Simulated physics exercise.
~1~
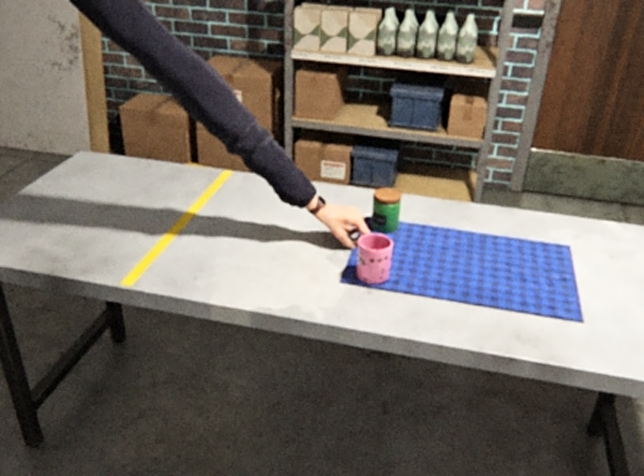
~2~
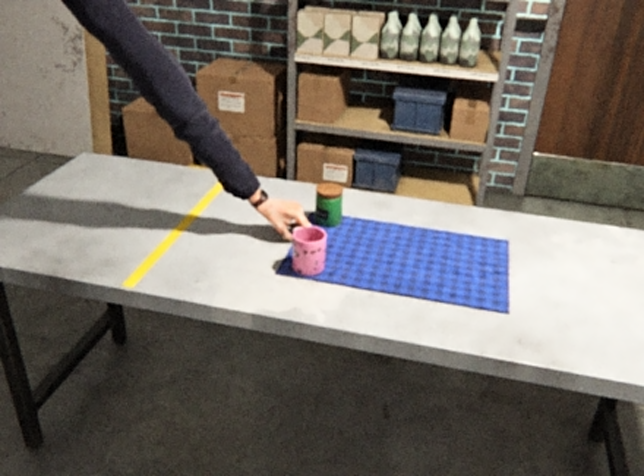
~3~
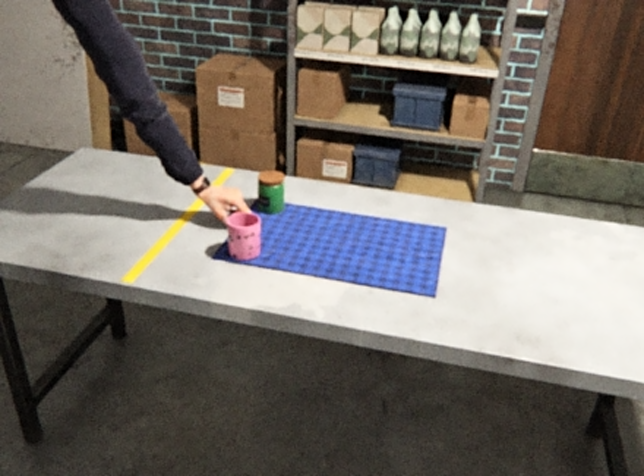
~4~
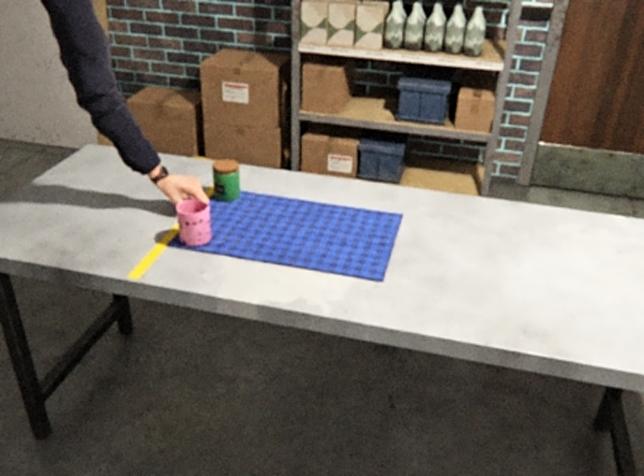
On a long pale table in a storeroom, a hand pulled a blue checked cloth carrying a pink mug and a green jar leftward to a strip of yellow tape, and both ended up still standing on the cloth.
